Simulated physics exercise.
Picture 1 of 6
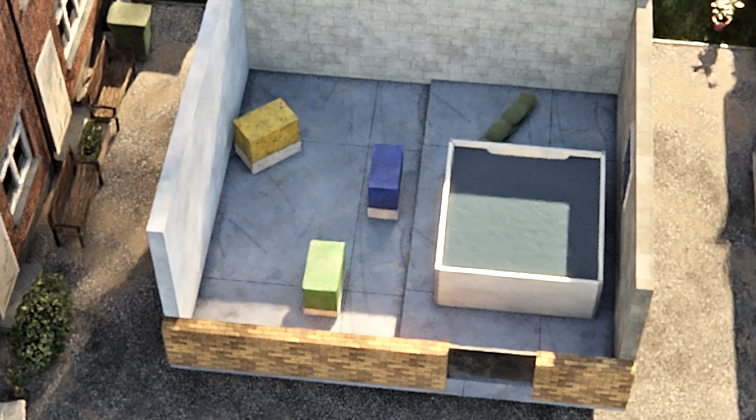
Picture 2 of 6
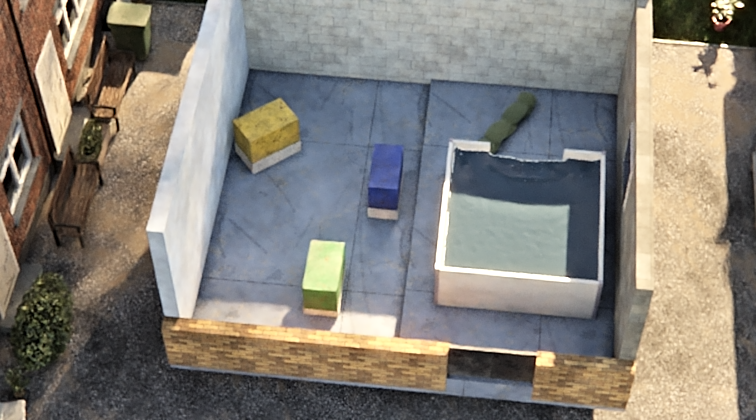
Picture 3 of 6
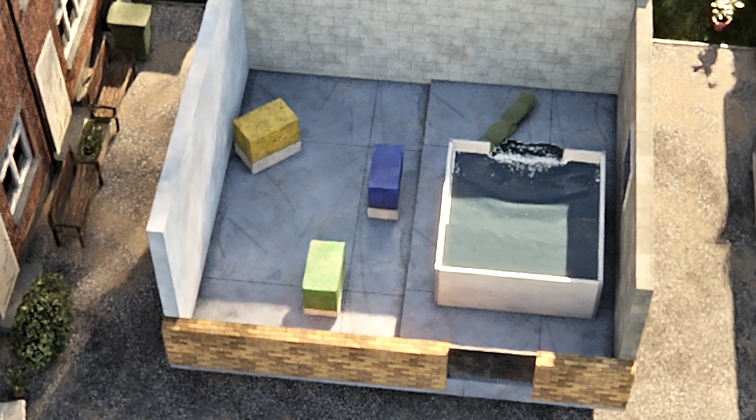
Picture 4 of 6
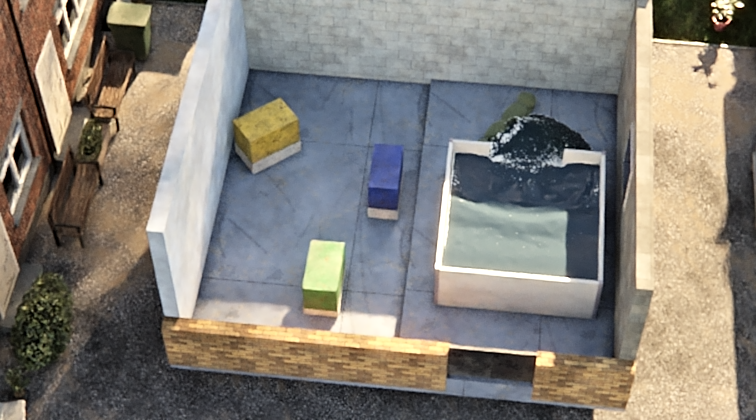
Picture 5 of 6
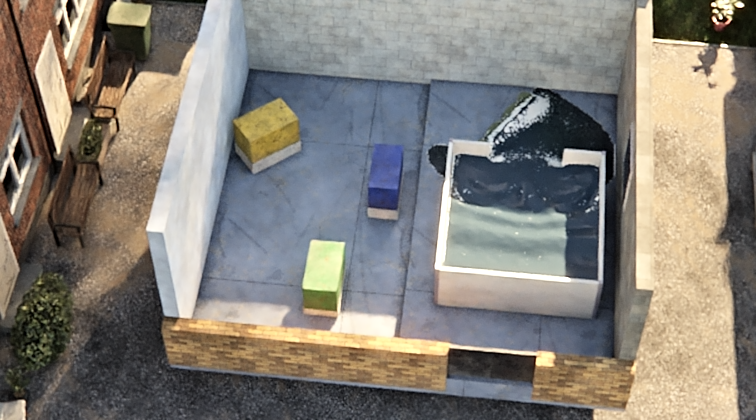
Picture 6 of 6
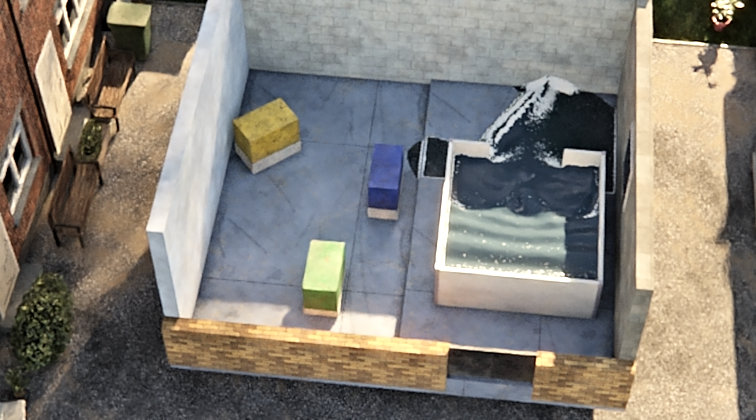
In a walled yard, water pours from the open tank's far side and spreads across the floor.
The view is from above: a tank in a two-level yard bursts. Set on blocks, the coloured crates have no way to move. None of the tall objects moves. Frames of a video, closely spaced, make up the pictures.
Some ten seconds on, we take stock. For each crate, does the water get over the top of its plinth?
Blue crate: Spared; yellow crate: Reached; green crate: Reached.
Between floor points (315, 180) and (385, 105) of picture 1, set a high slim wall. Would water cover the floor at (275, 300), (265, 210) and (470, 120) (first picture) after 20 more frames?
First unwetted, then unwetted, then inundated.
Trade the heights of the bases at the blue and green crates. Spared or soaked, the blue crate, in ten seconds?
In short: The blue one gets wet.
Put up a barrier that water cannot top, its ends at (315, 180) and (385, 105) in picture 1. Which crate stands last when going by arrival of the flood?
That would be the green-painted one.
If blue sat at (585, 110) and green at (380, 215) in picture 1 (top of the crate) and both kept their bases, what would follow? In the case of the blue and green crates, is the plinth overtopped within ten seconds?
As I see it - blue crate gets submerged, green crate gets submerged.
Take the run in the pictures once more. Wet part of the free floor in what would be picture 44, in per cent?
Some 90 per cent.
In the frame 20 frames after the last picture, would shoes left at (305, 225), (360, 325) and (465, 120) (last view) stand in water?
Status per point, in sequence: Unwetted, then unwetted, then waterlogged.
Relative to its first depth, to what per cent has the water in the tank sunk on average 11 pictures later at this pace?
Close to 60 %.
A moment on, water covers 25 % of the floor; the blue crate water round its plinth, the yellow crate not reached, the green crate not reached.
Next, water covers 40 % of the floor; the blue crate water round its plinth, the yellow crate water round its plinth, the green crate not reached.
Then, water covers 55 % of the floor; the blue crate water round its plinth, the yellow crate water round its plinth, the green crate not reached.
Later, water covers 90 % of the floor; the blue crate water round its plinth, the yellow crate water round its plinth, the green crate water round its plinth.
In the end, water covers 95 % of the floor; the blue crate stayed above the water, the yellow crate was topped, the green crate was topped.
